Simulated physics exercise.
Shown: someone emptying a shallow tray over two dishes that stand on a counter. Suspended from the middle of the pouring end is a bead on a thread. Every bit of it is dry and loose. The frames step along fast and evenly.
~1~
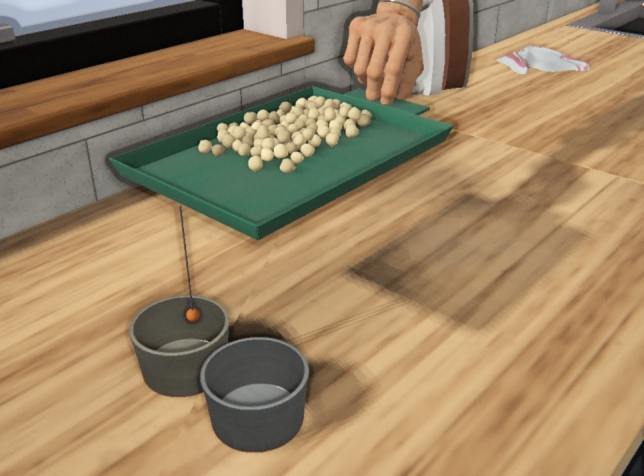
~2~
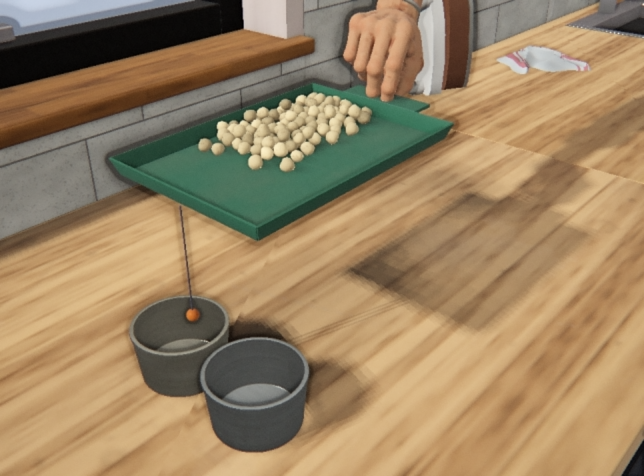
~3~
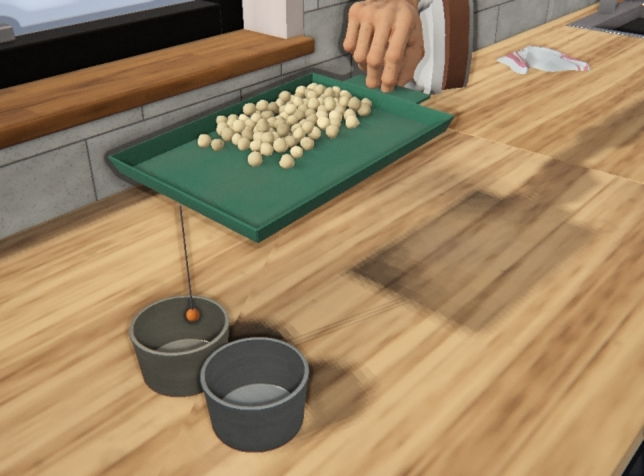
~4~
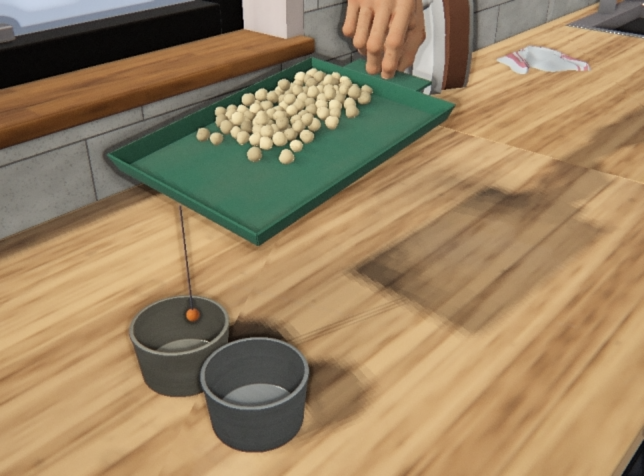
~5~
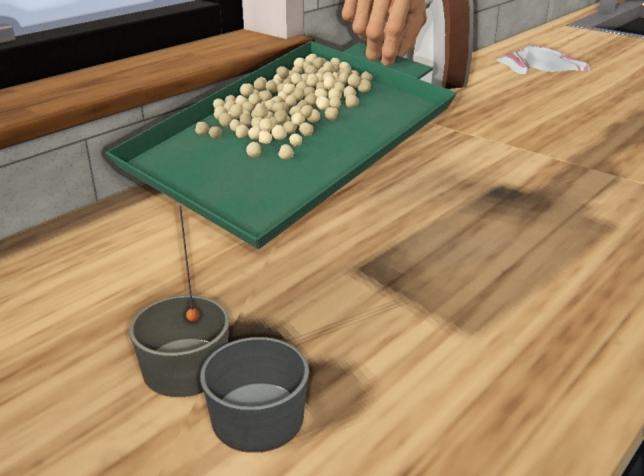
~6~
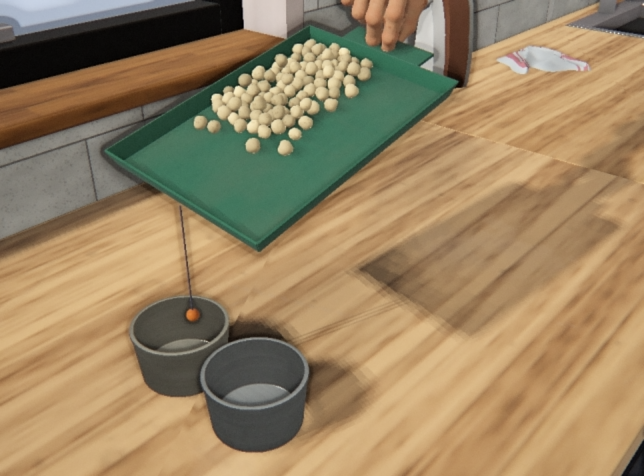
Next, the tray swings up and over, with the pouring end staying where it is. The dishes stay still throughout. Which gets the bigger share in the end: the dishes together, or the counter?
The dishes get the bigger share.
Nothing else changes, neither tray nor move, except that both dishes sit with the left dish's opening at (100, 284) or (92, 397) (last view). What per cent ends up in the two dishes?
I'd say about 0 percent, followed by about 0 percent.
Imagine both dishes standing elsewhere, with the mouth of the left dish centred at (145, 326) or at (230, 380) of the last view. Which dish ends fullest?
The first try: The right dish. The second: The left dish.
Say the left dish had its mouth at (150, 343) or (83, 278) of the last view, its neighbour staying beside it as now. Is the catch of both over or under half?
Past half, then shy of half.
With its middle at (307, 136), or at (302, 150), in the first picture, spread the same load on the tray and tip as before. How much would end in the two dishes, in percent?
Estimate: 70 % first, 70 % second.
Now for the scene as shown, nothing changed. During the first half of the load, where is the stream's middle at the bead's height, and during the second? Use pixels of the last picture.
Starting near (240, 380), moving on to near (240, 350).
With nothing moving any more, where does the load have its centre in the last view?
About (248, 420).
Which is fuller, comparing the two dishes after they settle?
That's the right side.
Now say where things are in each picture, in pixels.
The first picture shows corners of the pouring end near (119, 158) and (257, 221), level; middle of the load near (293, 130), macadamia nuts; left dish near (144, 365); right dish near (218, 418); bead on its thread near (193, 315).
The second picture shows corners of the pouring end near (119, 158) and (257, 222), level; middle of the load near (293, 128).
The third picture shows corners of the pouring end near (118, 156) and (257, 224), tipped barely, lowest at the right corner; middle of the load near (293, 121).
The fourth picture shows corners of the pouring end near (117, 154) and (257, 228), tipped a little, lowest at the right corner; middle of the load near (292, 111).
The fifth picture shows corners of the pouring end near (116, 152) and (257, 232), tipped a little, lowest at the right corner; middle of the load near (291, 101).
The sixth picture shows corners of the pouring end near (114, 150) and (257, 236), tipped clearly, lowest at the right corner; middle of the load near (290, 92); left dish near (144, 365); right dish near (218, 418).
Shortly afterwards, tray tipped steeply; the bulk on the tray; only a few in the right dish; a little outside both; near a quarter in the air.
Next, tray tipped right over; near a quarter on the tray; near a third in the right dish; near a quarter outside both; a little in the air.
Some moments later, tray tipped past a quarter turn; near two thirds in the right dish; near a third outside both.
In the end, tray tipped past a quarter turn; near two thirds in the right dish; none at all in the left dish; near a third outside both.
